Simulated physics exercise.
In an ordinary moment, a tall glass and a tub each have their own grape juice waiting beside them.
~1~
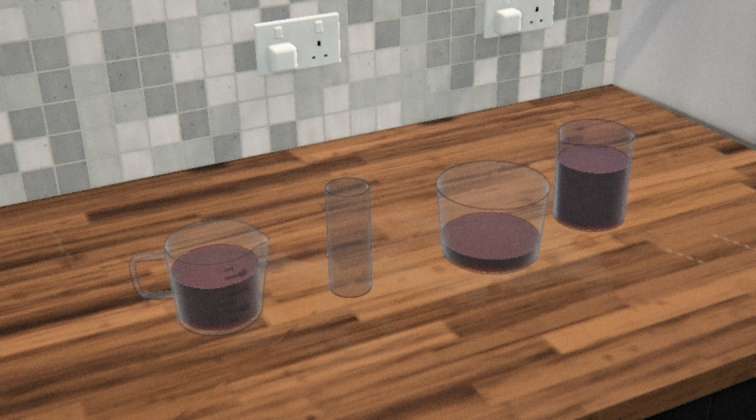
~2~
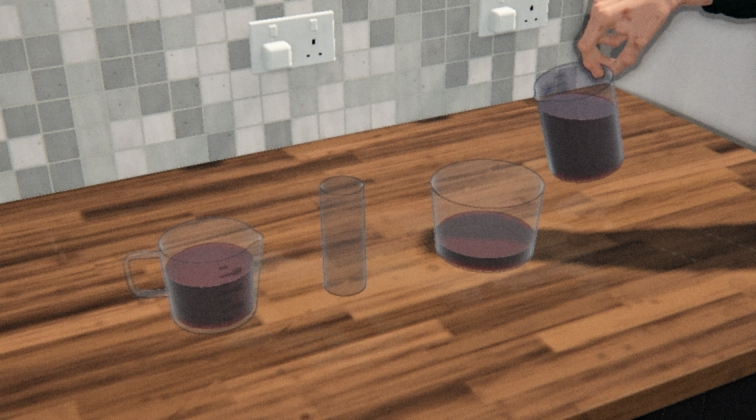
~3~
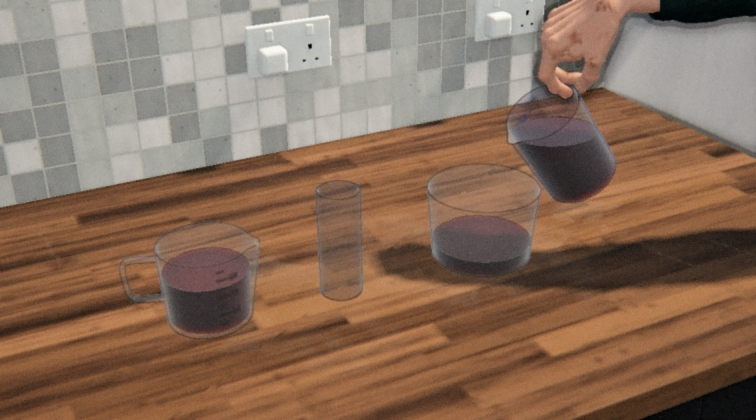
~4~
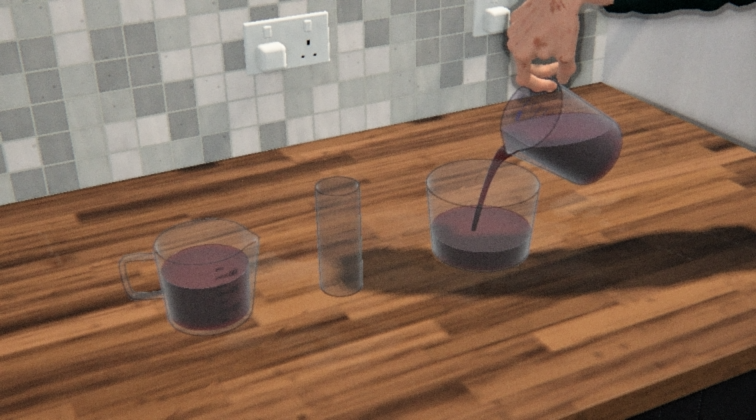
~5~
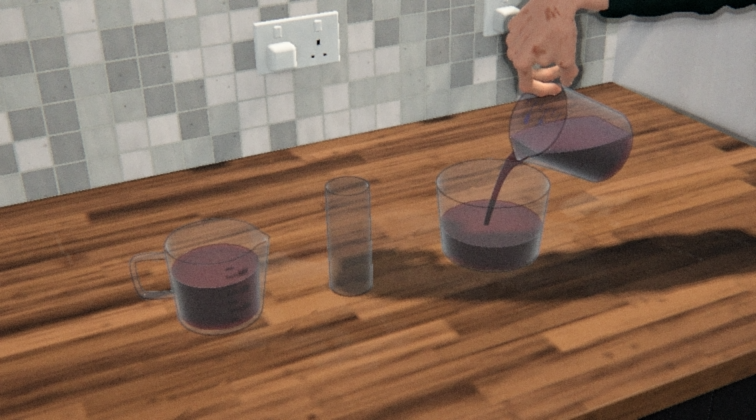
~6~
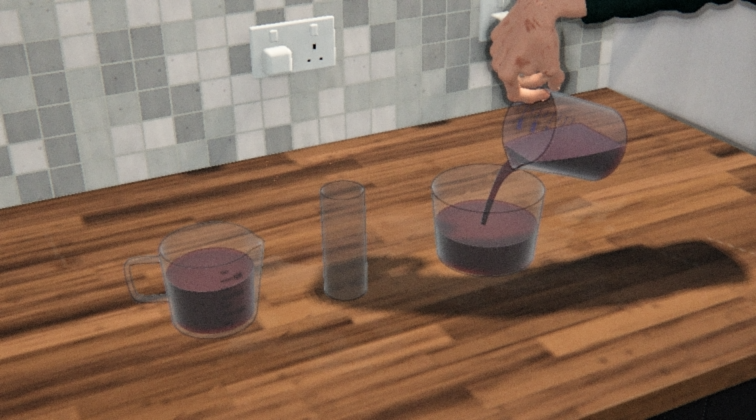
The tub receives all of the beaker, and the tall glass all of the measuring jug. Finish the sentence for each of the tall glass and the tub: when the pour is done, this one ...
The tall glass runs over; the tub takes it all.
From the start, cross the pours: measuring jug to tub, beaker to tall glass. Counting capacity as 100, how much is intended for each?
About 50 % and 260 %.
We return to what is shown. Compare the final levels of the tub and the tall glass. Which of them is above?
The higher one is the left one.
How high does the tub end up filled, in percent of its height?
Level at the end: Close to 70 %.
Next, the tub is about half full.
After that, the tub is about two thirds full.
Finally, the tall glass is full to the brim with a puddle round it; the tub is about two thirds full.
